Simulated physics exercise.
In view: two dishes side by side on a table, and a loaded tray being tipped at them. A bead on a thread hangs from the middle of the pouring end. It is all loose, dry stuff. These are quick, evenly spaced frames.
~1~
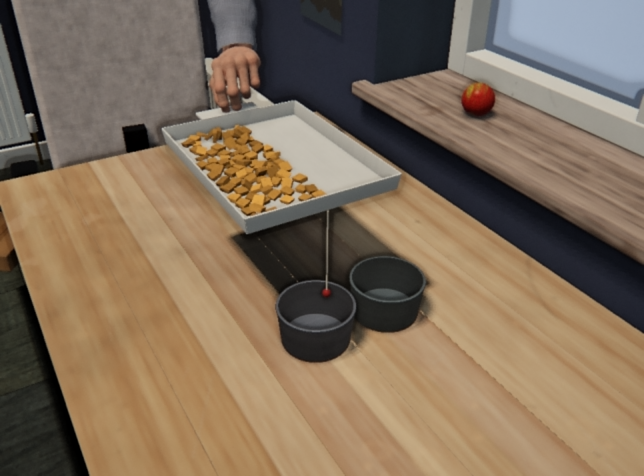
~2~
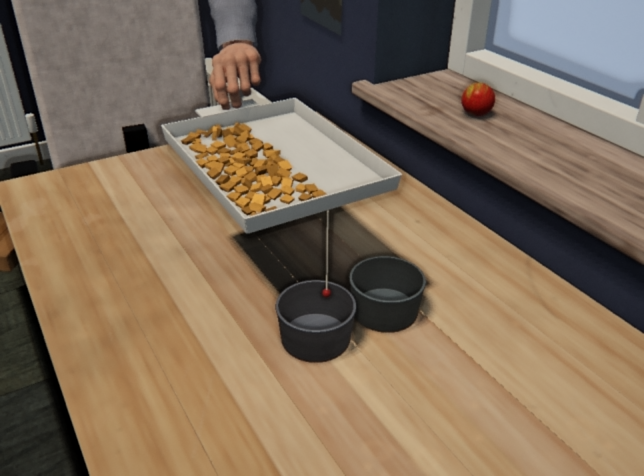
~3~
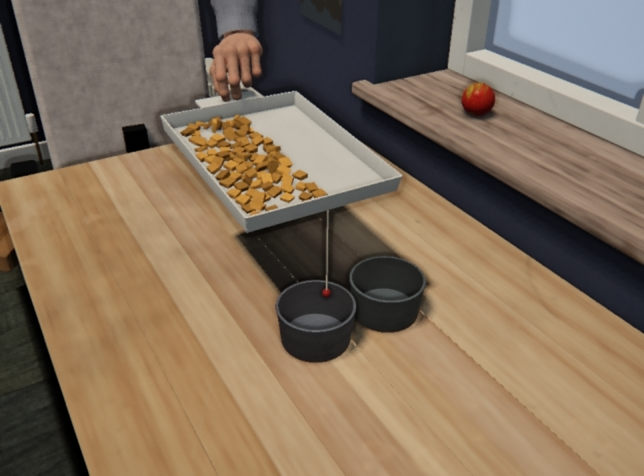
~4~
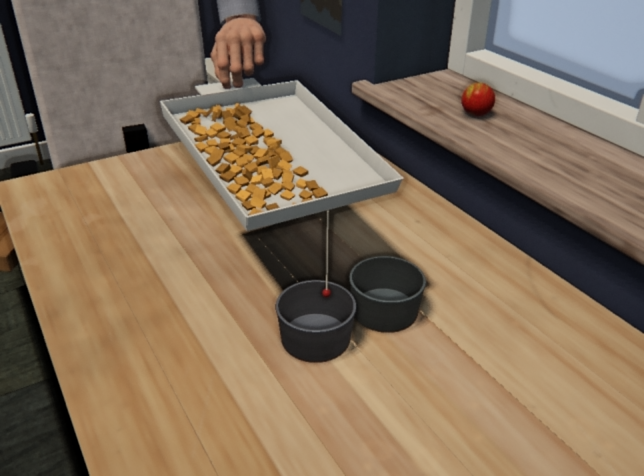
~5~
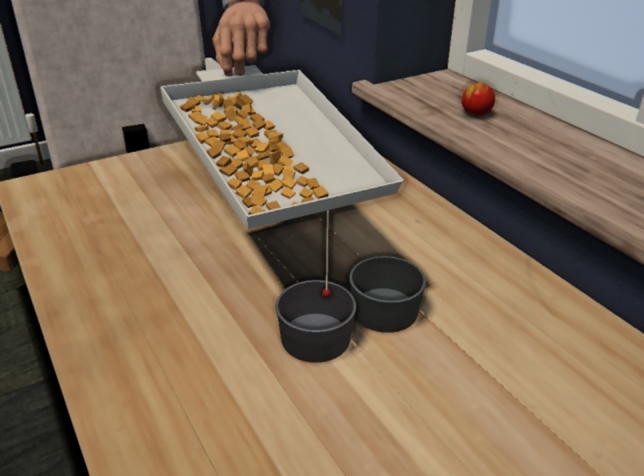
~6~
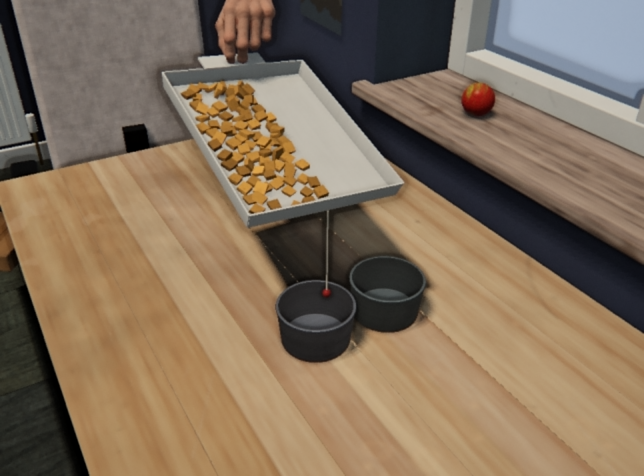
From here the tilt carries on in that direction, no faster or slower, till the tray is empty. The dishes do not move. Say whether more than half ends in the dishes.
Together they catch less than half.
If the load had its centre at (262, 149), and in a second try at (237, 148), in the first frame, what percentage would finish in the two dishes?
First some 30, then 30 per cent.
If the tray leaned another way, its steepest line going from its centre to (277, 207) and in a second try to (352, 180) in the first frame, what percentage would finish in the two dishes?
In turn 10 and 80 in a hundred.
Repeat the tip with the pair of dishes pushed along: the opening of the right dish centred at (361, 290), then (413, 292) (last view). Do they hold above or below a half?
In turn: Under half; the larger part.
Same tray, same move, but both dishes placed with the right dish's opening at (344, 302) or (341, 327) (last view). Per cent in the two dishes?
The first gives 20 %, the second 30 %.
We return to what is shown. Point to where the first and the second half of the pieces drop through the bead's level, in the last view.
Early half (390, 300), late half (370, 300).
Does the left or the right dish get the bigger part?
That is the right one.
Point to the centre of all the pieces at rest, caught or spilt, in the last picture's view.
Around (393, 345).
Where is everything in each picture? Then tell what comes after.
In the first frame, corners of the pouring end near (246, 217) and (398, 173), level; middle of the load near (244, 162), cereal squares; left dish near (336, 341); right dish near (408, 312); bead on its thread near (327, 293).
In the second frame, corners of the pouring end near (246, 217) and (398, 174), level; middle of the load near (244, 161).
In the third frame, corners of the pouring end near (247, 216) and (399, 175), tipped barely, lowest at the right corner; middle of the load near (244, 156).
In the fourth frame, corners of the pouring end near (248, 215) and (400, 177), tipped a little, lowest at the right corner; middle of the load near (248, 159).
In the fifth frame, corners of the pouring end near (249, 214) and (400, 179), tipped a little, lowest at the right corner; middle of the load near (249, 152).
In the sixth frame, corners of the pouring end near (250, 213) and (401, 182), tipped clearly, lowest at the right corner; middle of the load near (250, 145); left dish near (336, 341); right dish near (408, 312).
Shortly afterwards, tray tipped steeply; all but a few on the tray; only a few in the air.
Next, tray tipped past a quarter turn; the bulk on the tray; a little in the right dish; a little outside both; only a few in the air.
Some moments later, tray tipped past a quarter turn; only a few in the left dish; near a third in the right dish; near two thirds outside both.
In the end, tray tipped past a quarter turn; only a few in the left dish; near a third in the right dish; near two thirds outside both.
